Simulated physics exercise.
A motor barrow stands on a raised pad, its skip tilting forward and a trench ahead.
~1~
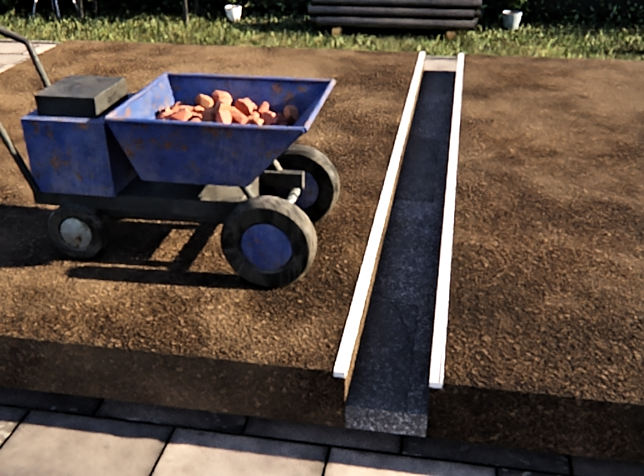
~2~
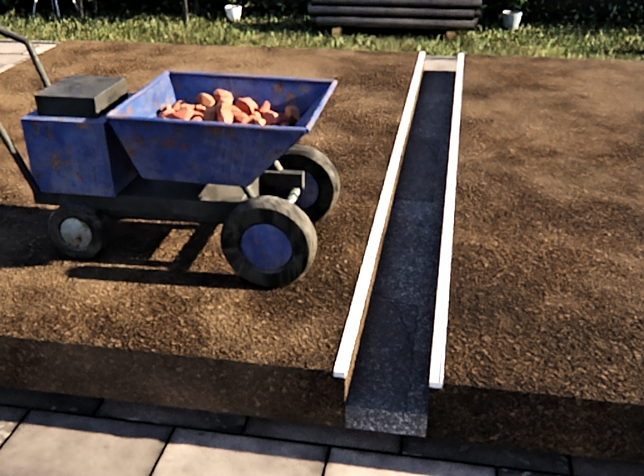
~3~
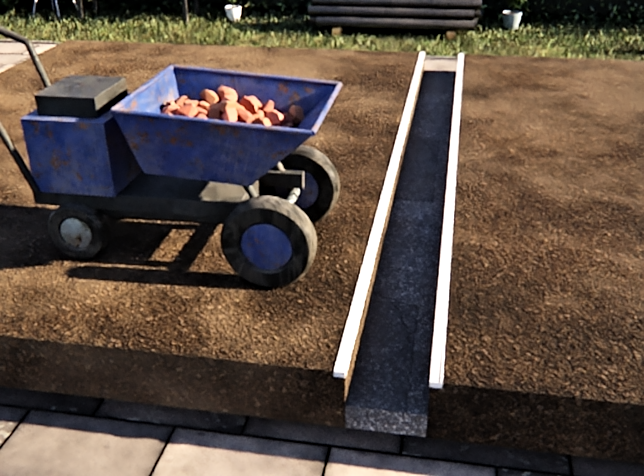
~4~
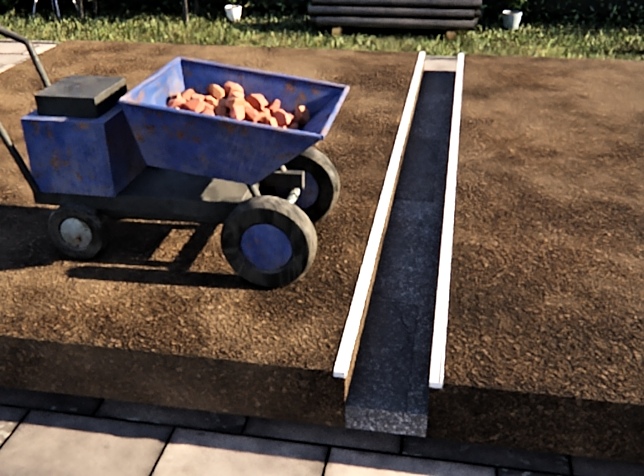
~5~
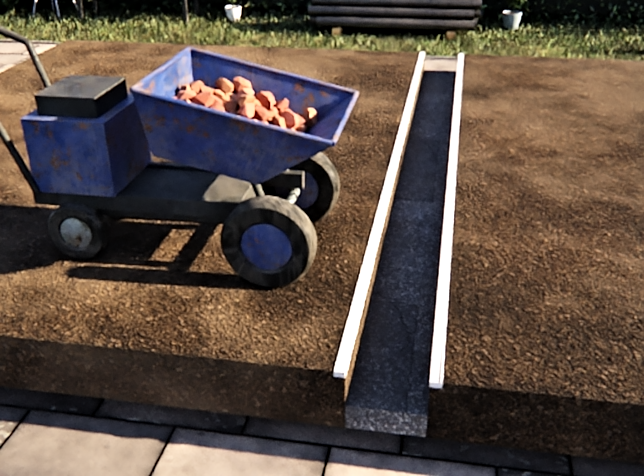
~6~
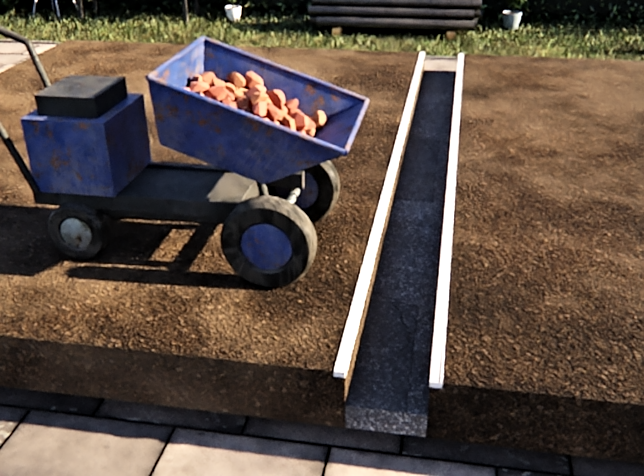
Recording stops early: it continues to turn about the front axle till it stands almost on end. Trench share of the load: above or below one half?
Passes half.
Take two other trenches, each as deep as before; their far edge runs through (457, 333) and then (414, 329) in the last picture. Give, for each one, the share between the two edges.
About 80 and 30 per cent.
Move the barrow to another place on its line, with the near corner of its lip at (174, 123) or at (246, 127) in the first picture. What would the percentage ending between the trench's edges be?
30 and 90 in a hundred, in that order.
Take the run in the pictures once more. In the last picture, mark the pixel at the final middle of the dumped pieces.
Somewhere around (424, 278) in the final view.
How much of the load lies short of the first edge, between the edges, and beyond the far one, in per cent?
Split - short: 0 percent, between: 70 percent, beyond: 30 percent.
Just after the last frame, skip tipped steeply; every one in the skip.
A moment on, skip tipped right over; roughly half in the skip; roughly a quarter in or heaped over the trench; roughly a quarter beyond it; just a few falling.
Further on, skip tipped right over; roughly two thirds in or heaped over the trench; roughly a third beyond it.
When it is over, skip tipped right over; roughly two thirds in or heaped over the trench; roughly a third beyond it.
